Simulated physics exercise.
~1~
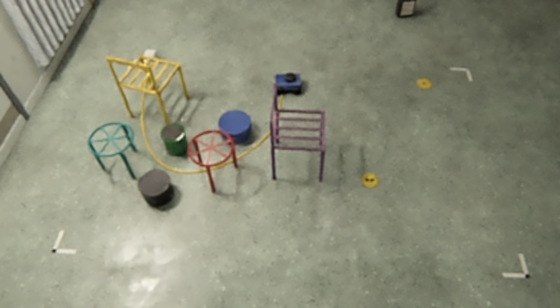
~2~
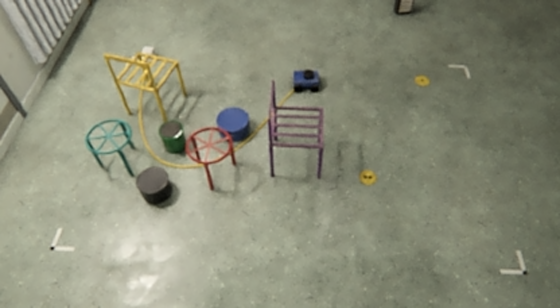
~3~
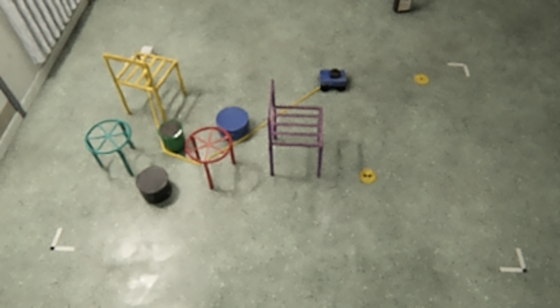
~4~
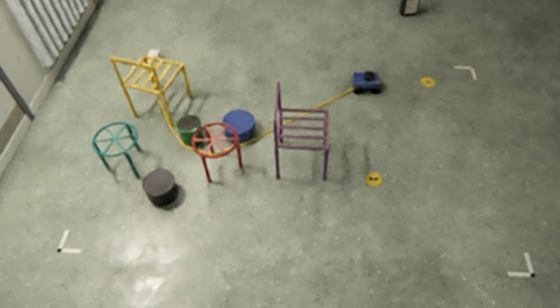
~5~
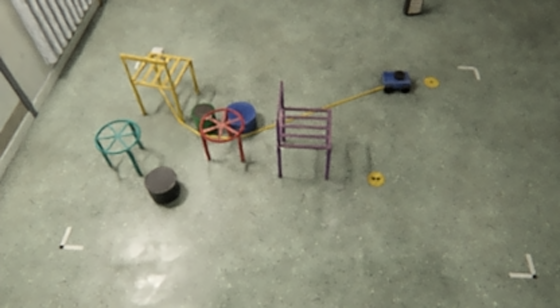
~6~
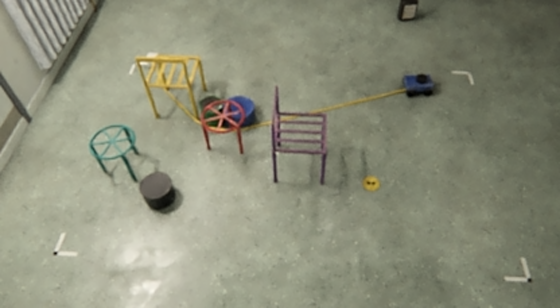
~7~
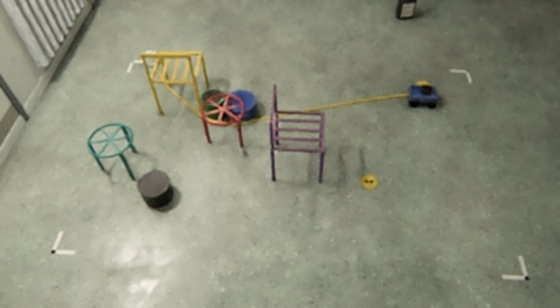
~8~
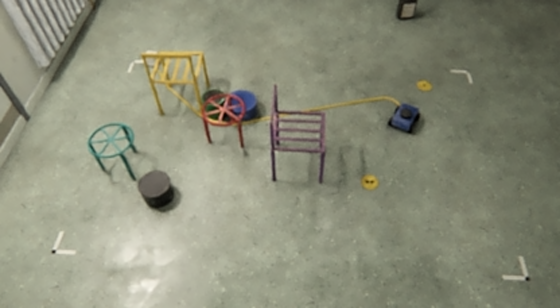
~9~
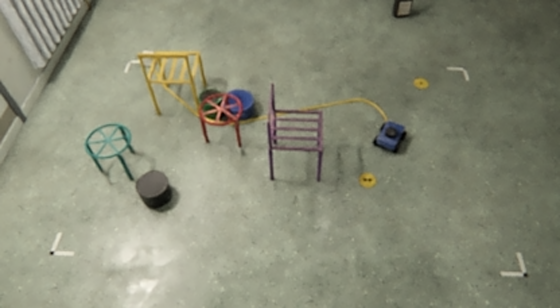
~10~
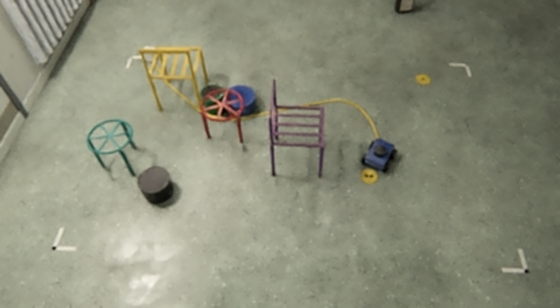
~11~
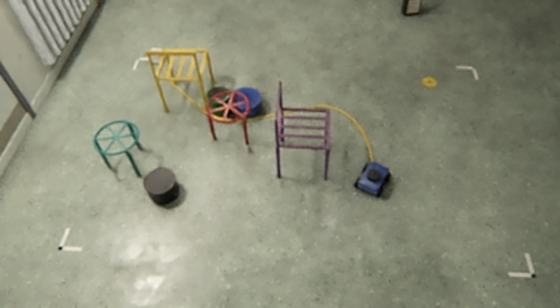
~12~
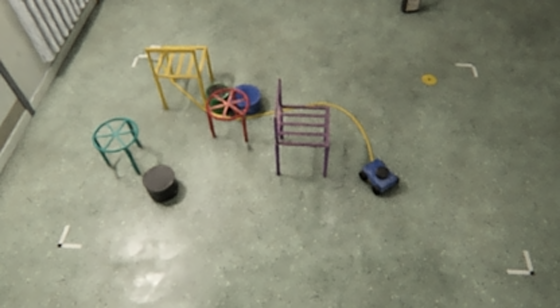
A small blue cart trailing a yellow lead rolls right across a grey-green ward floor, seen from above by a slightly swaying camera. A yellow chair, teal stool, red stool, green pot, blue bin and black bin stand at left, with a purple chair nearer the middle. As the lead straightens, the red stool and green pot shift up and right, the yellow chair slides right and the blue bin moves slightly up. At the upper yellow mark the cart turns down and left, its lead slackening. It stops just past the lower mark, the purple chair, teal stool and black bin still in place.
